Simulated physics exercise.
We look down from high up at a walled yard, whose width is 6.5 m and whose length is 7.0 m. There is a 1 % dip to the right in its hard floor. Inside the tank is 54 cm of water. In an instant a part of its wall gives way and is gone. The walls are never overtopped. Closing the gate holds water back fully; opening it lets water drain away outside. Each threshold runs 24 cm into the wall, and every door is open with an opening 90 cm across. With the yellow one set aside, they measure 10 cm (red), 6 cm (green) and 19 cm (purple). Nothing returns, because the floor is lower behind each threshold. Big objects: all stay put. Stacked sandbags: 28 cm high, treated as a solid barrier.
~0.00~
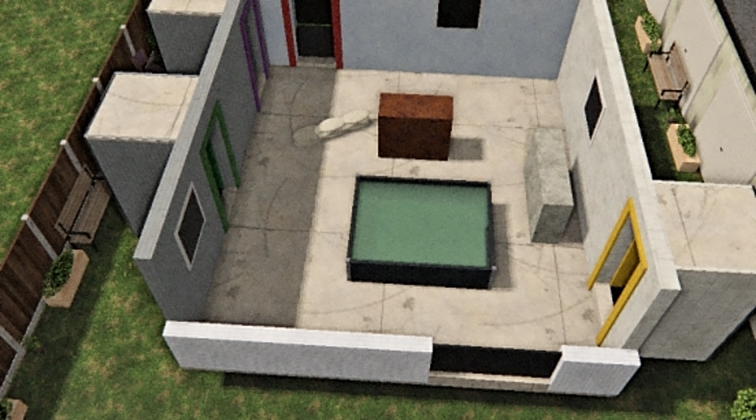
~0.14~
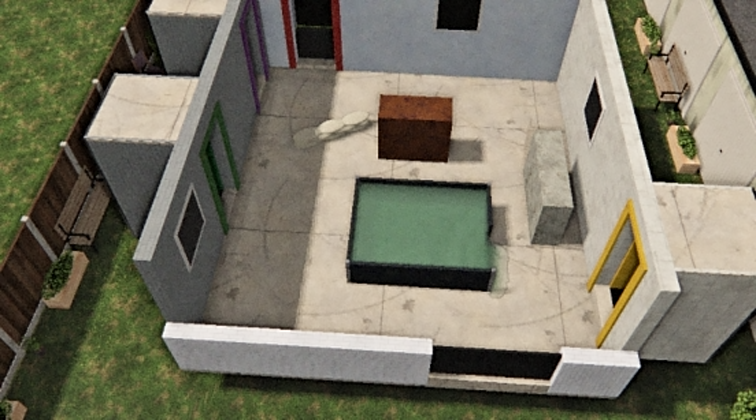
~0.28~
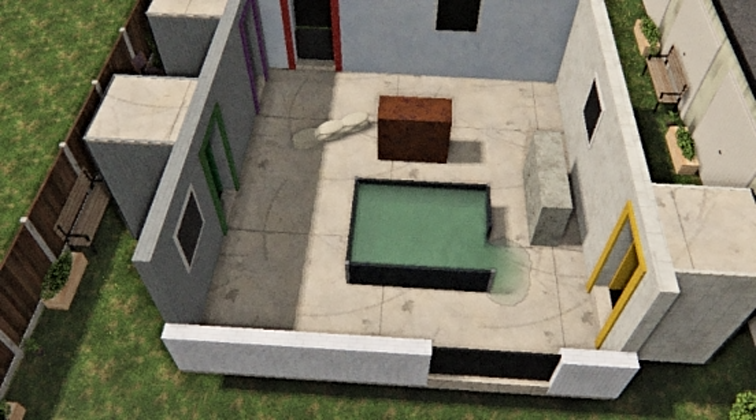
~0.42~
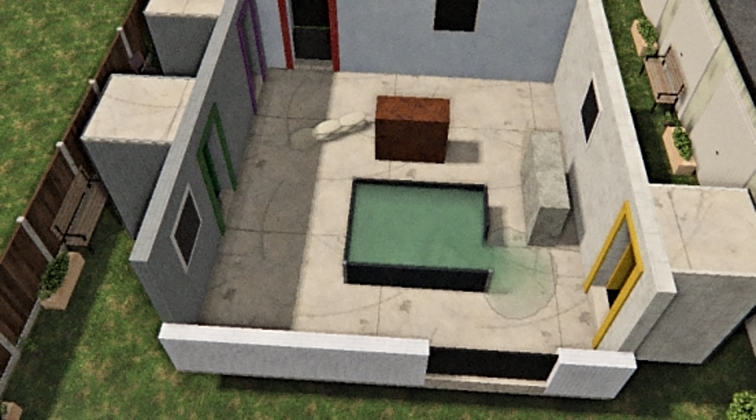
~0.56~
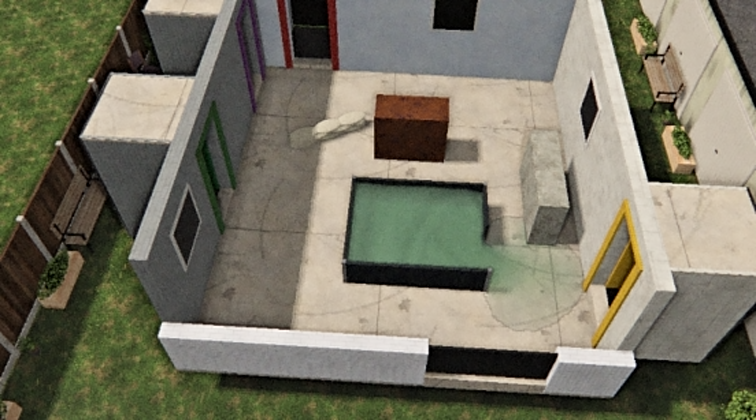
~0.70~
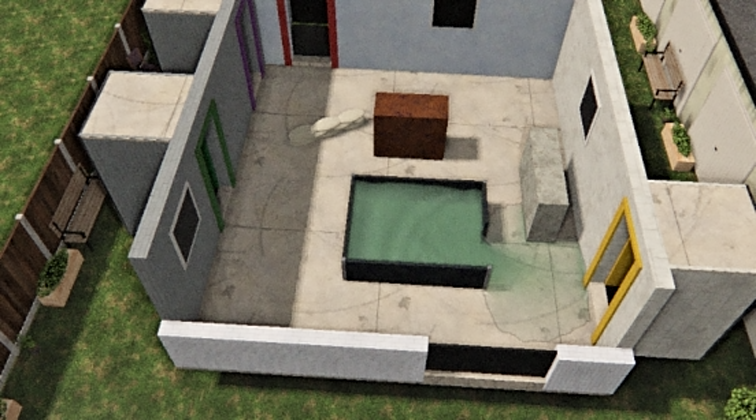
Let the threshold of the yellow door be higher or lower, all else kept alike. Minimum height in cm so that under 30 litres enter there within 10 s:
23 cm.
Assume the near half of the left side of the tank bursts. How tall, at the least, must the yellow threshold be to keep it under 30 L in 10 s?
With that break, close to 8.0 cm.
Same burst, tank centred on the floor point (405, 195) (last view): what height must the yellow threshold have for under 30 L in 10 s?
14.5 cm or thereabouts.
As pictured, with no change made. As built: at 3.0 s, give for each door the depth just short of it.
Door by door, in centimetres - purple 0, green 0, yellow 28, red 0.
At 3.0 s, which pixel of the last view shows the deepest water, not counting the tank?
Around (598, 372).
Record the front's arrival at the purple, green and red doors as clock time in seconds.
For purple it's 9.0 s, for green 5.5 s, and for red 7.0 s.
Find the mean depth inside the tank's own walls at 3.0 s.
29 cm, roughly.
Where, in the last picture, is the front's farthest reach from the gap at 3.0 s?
The farthest wet point sits near (553, 83).
After 1.4 s water covers 15 % of the floor, deepest (38 cm) near (598, 372); 28 cm at the yellow door, 0 litres in over its 27 cm threshold.
After 3.0 s water covers 30 % of the floor, deepest (33 cm) near (598, 372); 28 cm at the yellow door, 7 litres in over its 27 cm threshold.
After 10.0 s water covers 90 % of the floor, deepest (14 cm) near (598, 372); 13 cm at the yellow door, 9 litres in over its 27 cm threshold.
At the yellow door as built, the water arrived by 0.7 s and peaked near 29 cm at 1.6 s.
Run again over the same 10 s with other heights there, 89 litres in over 18.5 cm, 4 litres over 28.5 cm. The limit of 30 litres is kept from about 23 cm up.
